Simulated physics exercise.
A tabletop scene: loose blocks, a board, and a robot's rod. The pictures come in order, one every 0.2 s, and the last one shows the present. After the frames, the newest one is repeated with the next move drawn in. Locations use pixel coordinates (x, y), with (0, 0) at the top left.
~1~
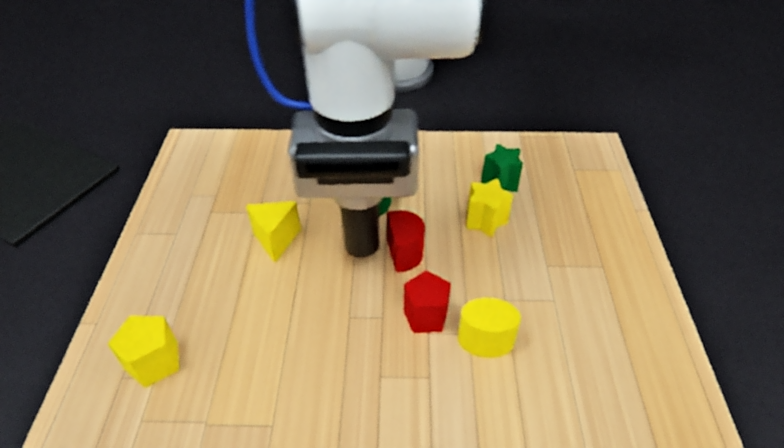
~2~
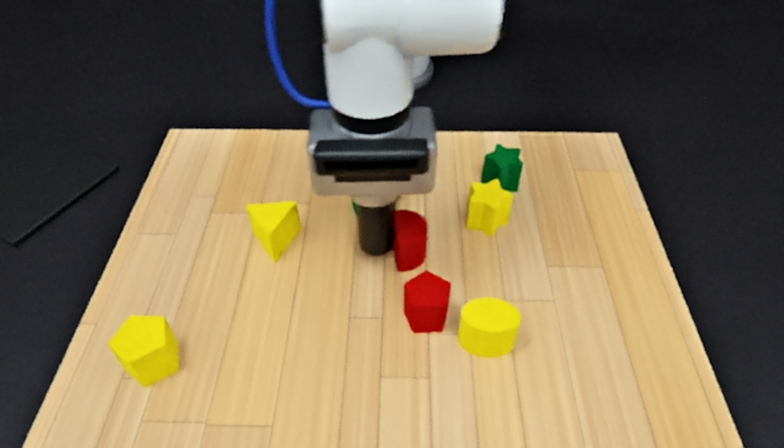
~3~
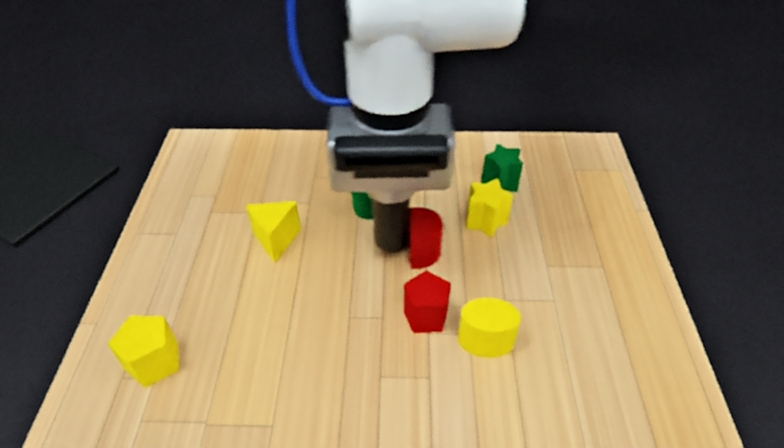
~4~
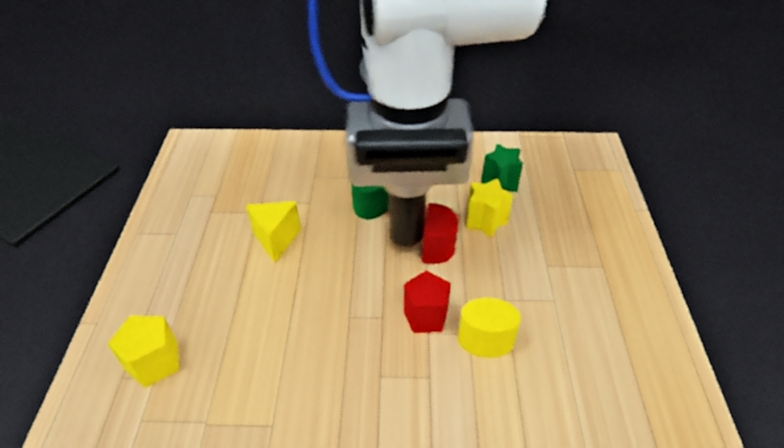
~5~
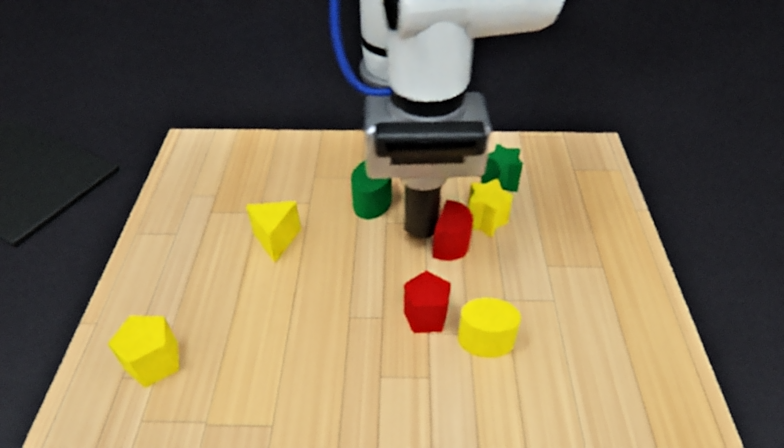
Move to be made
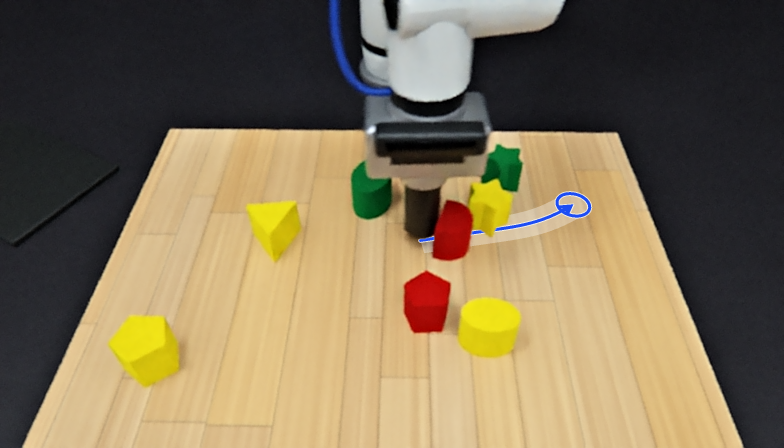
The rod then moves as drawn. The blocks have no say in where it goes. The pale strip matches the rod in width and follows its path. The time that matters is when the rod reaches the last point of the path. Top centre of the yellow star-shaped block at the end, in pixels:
By then it is at (540, 168).
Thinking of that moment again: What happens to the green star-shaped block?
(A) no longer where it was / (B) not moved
I choose B.
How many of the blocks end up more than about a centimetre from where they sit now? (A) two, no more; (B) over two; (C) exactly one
A.
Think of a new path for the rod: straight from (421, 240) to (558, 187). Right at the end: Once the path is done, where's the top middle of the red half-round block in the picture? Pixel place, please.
(481, 219)
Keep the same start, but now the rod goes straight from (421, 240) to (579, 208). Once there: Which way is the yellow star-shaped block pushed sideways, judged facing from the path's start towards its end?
Goes left.
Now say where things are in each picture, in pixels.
In the first frame, tip of the rod (362, 245), middles of tops, red half-round block (406, 225), yellow star-shaped block (490, 193), green star-shaped block (505, 155).
In the second frame, rod (376, 243), red half-round block (409, 225).
In the third frame, rod (391, 239), red half-round block (424, 223).
In the fourth frame, rod (407, 234), red half-round block (440, 220).
In the fifth frame, rod (421, 227), red half-round block (454, 217), yellow star-shaped block (490, 193), green star-shaped block (505, 155).
The line goes from (421, 240) over (503, 228) to (573, 205).
What follows on the original path. One third of the way, rod (479, 218); red half-round block (503, 224), turned 45° clockwise; yellow star-shaped block (508, 186), turned 25° anticlockwise.
Two thirds of the way, rod (534, 209); red half-round block (509, 225), turned 60° clockwise; yellow star-shaped block (532, 173), turned 100° anticlockwise.
At the end, rod (578, 191); red half-round block (509, 225), turned 60° clockwise; yellow star-shaped block (540, 168), turned 140° anticlockwise; green star-shaped block unmoved.
